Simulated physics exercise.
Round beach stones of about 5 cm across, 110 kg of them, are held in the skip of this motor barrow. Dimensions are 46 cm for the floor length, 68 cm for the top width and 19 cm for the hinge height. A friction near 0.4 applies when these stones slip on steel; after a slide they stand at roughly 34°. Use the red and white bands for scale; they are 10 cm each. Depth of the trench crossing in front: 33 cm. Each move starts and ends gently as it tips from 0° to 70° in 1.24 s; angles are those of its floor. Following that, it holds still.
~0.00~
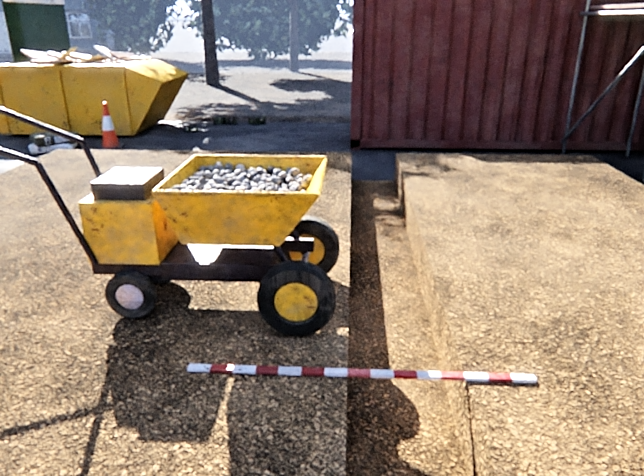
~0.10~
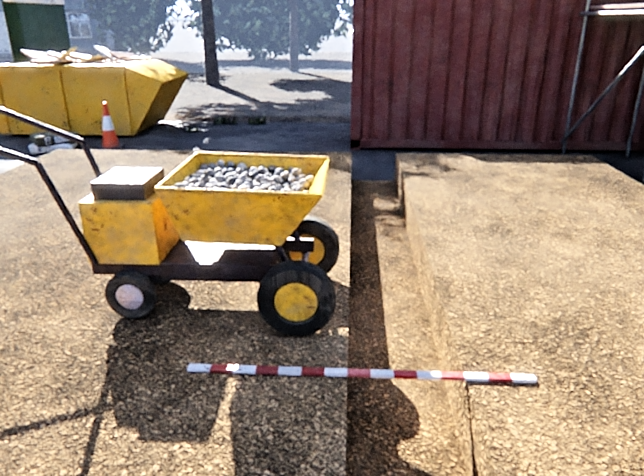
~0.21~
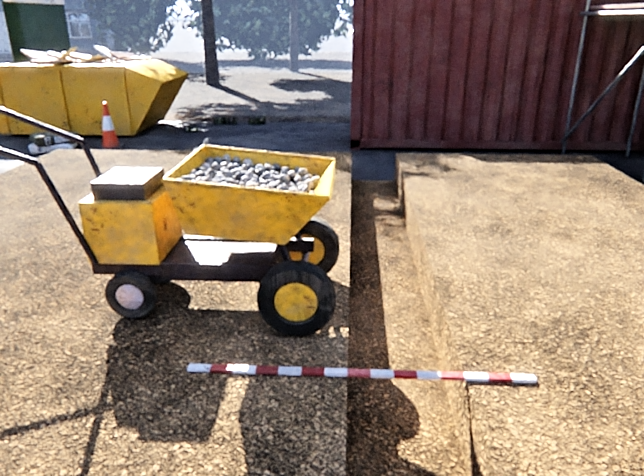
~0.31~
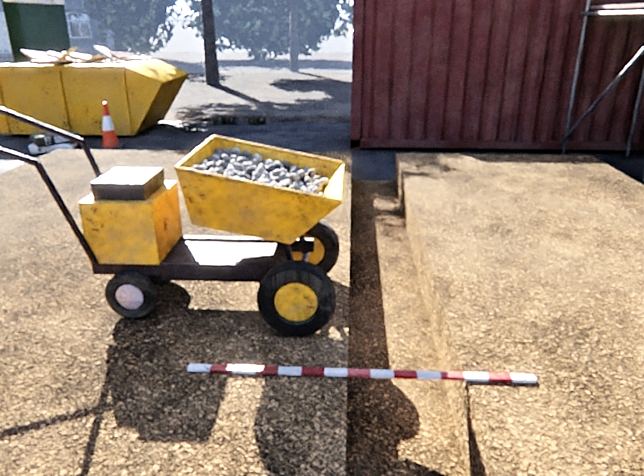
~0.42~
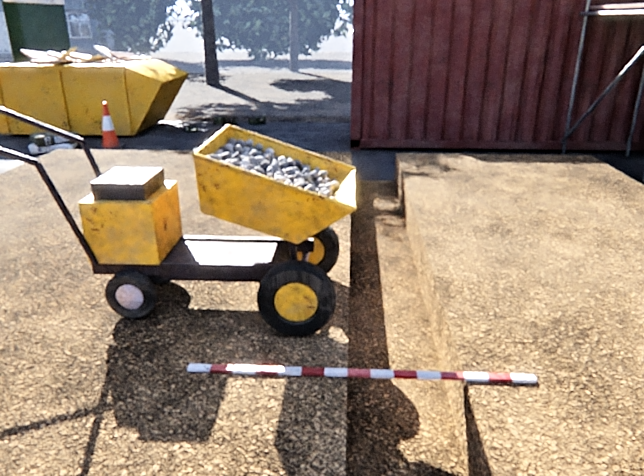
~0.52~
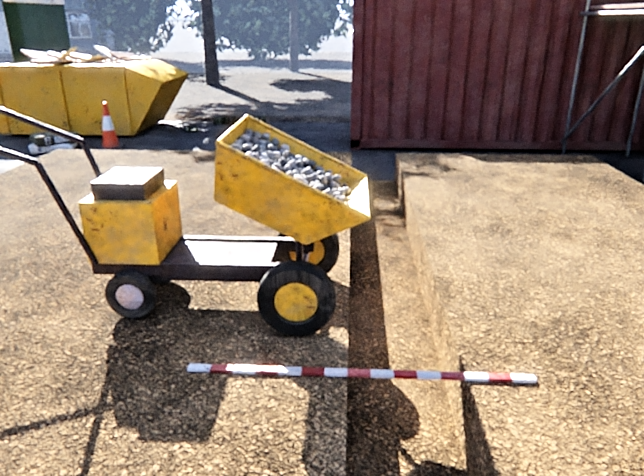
The yellow skip of a motor barrow, loaded with round grey stones, sits level at first, then begins to tilt gently toward the right. Its rear end rises away from the flat black chassis as its front lip dips beside a trench, the slope growing steadily steeper with the stones still inside.
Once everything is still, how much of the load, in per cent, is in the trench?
About 54 per cent.
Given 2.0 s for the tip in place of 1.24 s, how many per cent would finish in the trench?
70 %.
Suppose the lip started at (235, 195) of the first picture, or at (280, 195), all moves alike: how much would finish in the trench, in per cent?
First some 100, then 95 per cent.
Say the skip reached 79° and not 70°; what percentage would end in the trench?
Roughly 55%.
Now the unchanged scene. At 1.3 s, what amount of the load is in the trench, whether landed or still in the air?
About 20 per cent by then.
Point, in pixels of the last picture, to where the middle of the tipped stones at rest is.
Centre estimate: Around (436, 339).
After 0.9 s the floor is at 59°; 100 % in the skip; the foremost stones are at (404, 240).
After 1.3 s the floor is at 70°; 53 % in the skip, 22 % in the trench, 26 % past the trench; the foremost stones are at (497, 305).
After 1.7 s the floor is at 70°; 20 % in the skip, 35 % in the trench, 45 % past the trench; the foremost stones are at (584, 303).
After 3.6 s the floor is at 70°; 0 % in the skip, 54 % in the trench, 46 % past the trench; the foremost stones are past the picture's edge.
